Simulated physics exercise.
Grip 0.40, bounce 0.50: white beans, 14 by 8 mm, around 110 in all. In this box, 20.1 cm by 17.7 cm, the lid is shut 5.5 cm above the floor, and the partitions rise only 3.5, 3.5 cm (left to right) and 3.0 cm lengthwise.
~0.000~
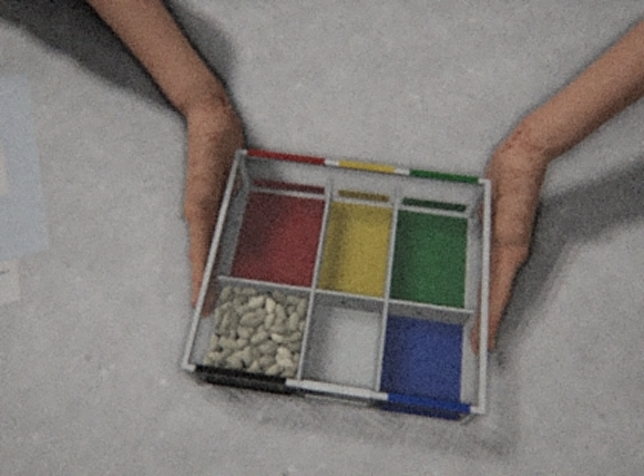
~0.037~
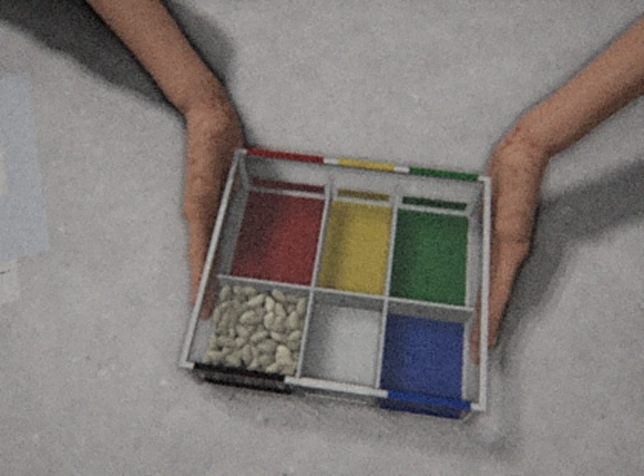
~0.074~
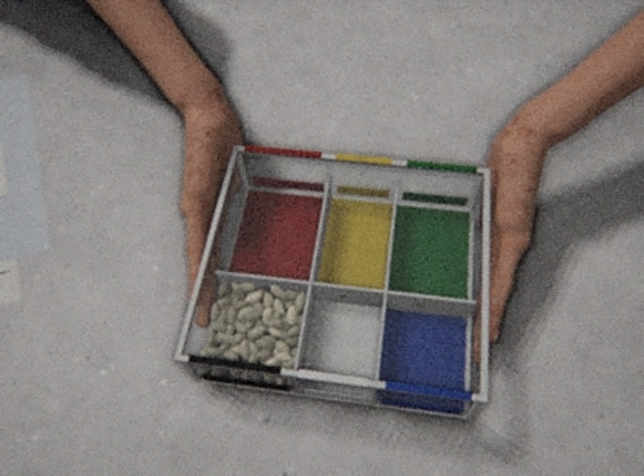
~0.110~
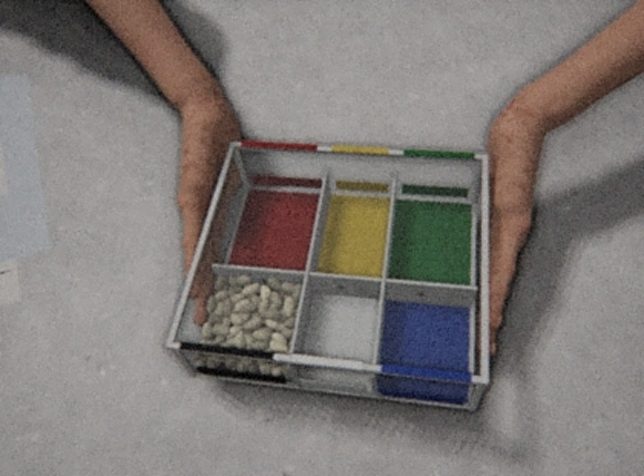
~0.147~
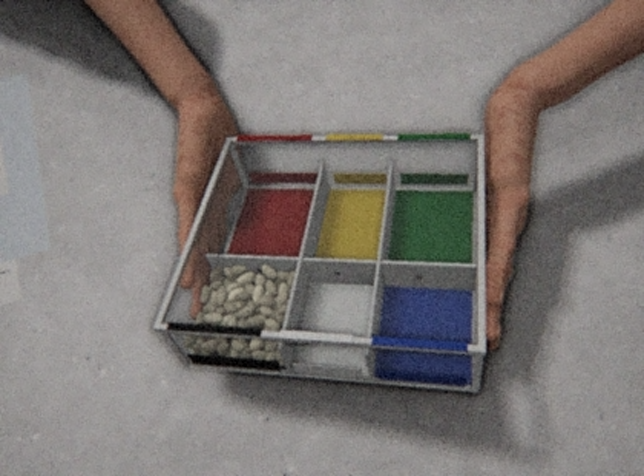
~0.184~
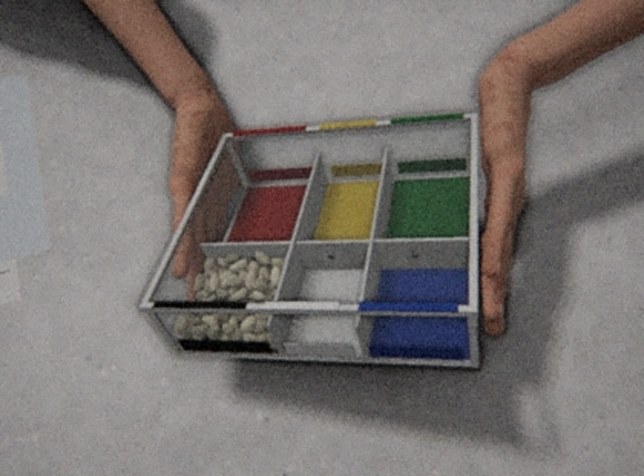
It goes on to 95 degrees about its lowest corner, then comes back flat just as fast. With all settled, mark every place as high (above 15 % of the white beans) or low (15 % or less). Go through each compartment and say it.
Red: High; blue: Low; green: Low; yellow: Low; white: Low; black: High.
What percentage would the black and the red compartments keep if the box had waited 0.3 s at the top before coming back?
You'd end up with black at 35 per cent and red at 65 per cent.
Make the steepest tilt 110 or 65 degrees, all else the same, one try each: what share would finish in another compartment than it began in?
70 % and 25 %.
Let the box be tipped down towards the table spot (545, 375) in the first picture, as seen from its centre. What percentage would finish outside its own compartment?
That comes to around 65 per cent.
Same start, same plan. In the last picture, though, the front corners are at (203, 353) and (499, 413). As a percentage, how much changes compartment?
Roughly 70 per cent.
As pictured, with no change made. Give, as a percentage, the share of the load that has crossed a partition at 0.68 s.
25 %.
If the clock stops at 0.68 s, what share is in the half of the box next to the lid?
Share: Approx. 60 %.
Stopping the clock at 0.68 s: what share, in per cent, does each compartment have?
You'd find red at 25, blue at 0, green at 0, yellow at 0, white at 0 and black at 75 per cent.
After 0.68 s, tilt 94 degrees; red 25 %, black 75 %.
Then, at 1.01 s, tilt 39 degrees; red 45 %, black 55 %.
After 1.43 s, tilt 0 degrees; red 45 %, black 55 %.
In the end, at 1.8 s, red 45 %, blue 0 %, green 0 %, yellow 0 %, white 0 %, black 55 %.
